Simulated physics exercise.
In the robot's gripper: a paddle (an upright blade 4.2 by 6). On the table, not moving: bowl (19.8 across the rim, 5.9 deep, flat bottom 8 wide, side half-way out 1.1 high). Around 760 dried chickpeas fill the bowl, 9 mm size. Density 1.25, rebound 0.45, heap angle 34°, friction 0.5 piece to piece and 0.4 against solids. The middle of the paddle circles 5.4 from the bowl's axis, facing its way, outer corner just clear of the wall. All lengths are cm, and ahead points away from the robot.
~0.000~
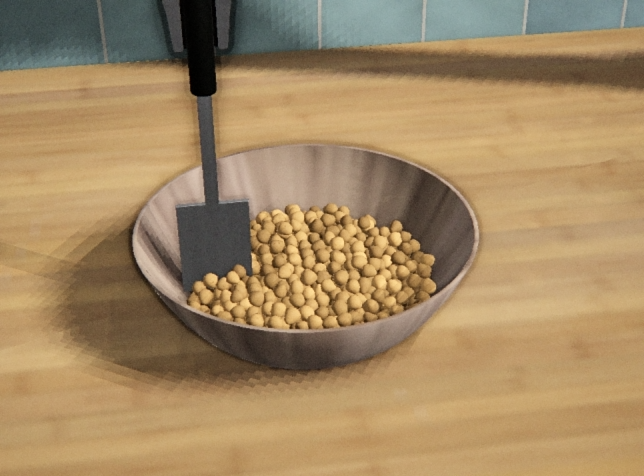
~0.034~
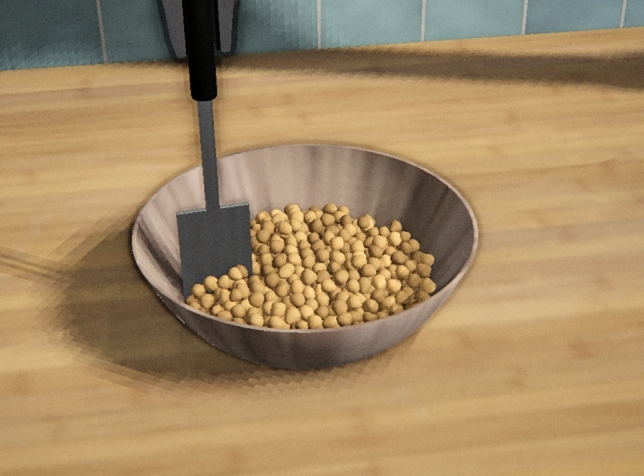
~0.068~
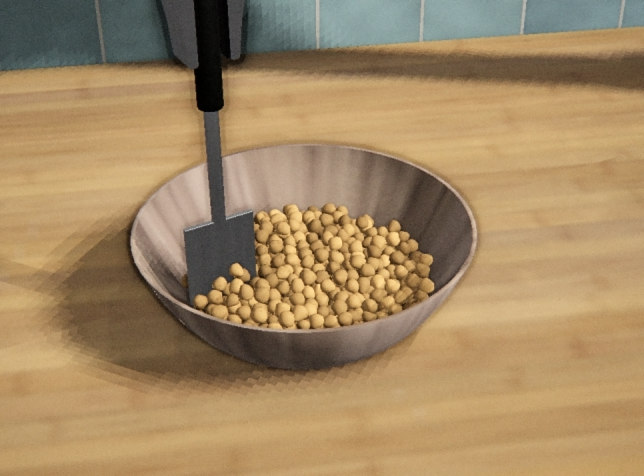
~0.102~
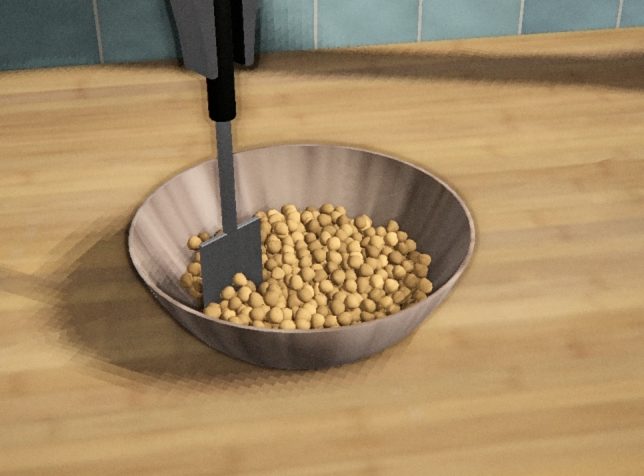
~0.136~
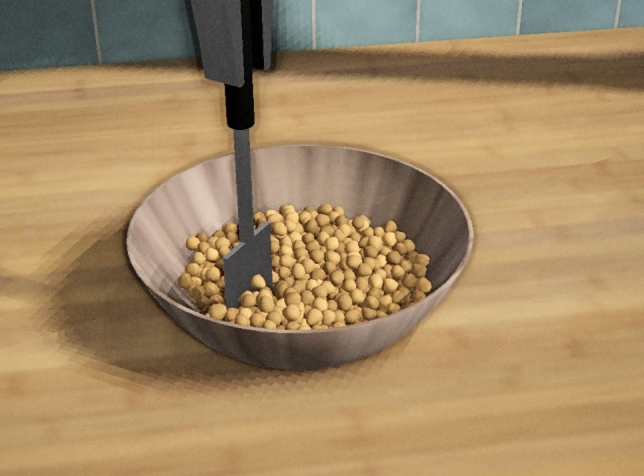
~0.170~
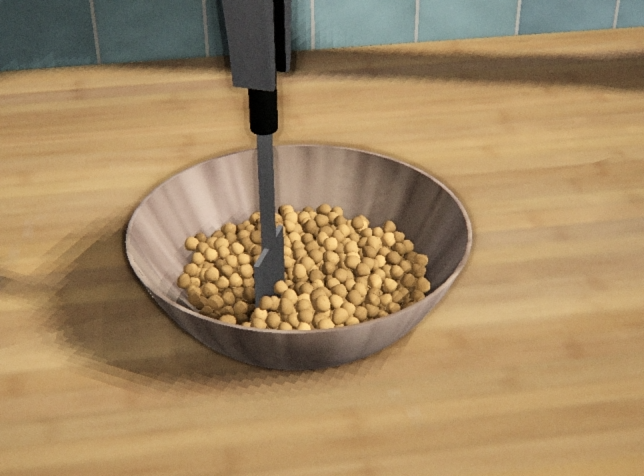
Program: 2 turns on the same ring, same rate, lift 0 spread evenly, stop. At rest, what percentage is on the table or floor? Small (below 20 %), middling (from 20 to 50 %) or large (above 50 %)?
On the table or floor the share is small, below 20 %.
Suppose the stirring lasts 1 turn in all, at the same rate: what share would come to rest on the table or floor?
Then about 10 per cent.
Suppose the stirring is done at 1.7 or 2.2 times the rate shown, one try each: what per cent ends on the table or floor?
Some 35 and 45 per cent.
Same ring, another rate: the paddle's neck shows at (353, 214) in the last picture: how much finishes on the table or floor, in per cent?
Some 35 per cent.
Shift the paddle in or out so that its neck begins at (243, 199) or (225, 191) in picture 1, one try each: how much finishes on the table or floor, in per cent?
About 0 and 10 per cent.
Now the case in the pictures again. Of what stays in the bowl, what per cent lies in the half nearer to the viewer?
About 60 per cent.
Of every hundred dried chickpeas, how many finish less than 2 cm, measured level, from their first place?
Some 15 per cent.
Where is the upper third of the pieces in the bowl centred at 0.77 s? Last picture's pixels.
At about (195, 246).
By 0.77 s, 323° round, highest piece 8 above the table; 707 in the bowl, 39 on the table or floor, 9 in flight or on the tool.
By 1.37 s, 222° round, highest piece 8 above the table; 669 in the bowl, 80 on the table or floor, 6 in flight or on the tool.
By 1.87 s, 0° round, highest piece 6 above the table; 650 in the bowl, 105 on the table or floor.
By 2.57 s, 0° round, highest piece 6 above the table; 650 in the bowl, 105 on the table or floor.
Final count, 650 in the bowl, 105 on the table or floor. That is 14 % on the table or floor.
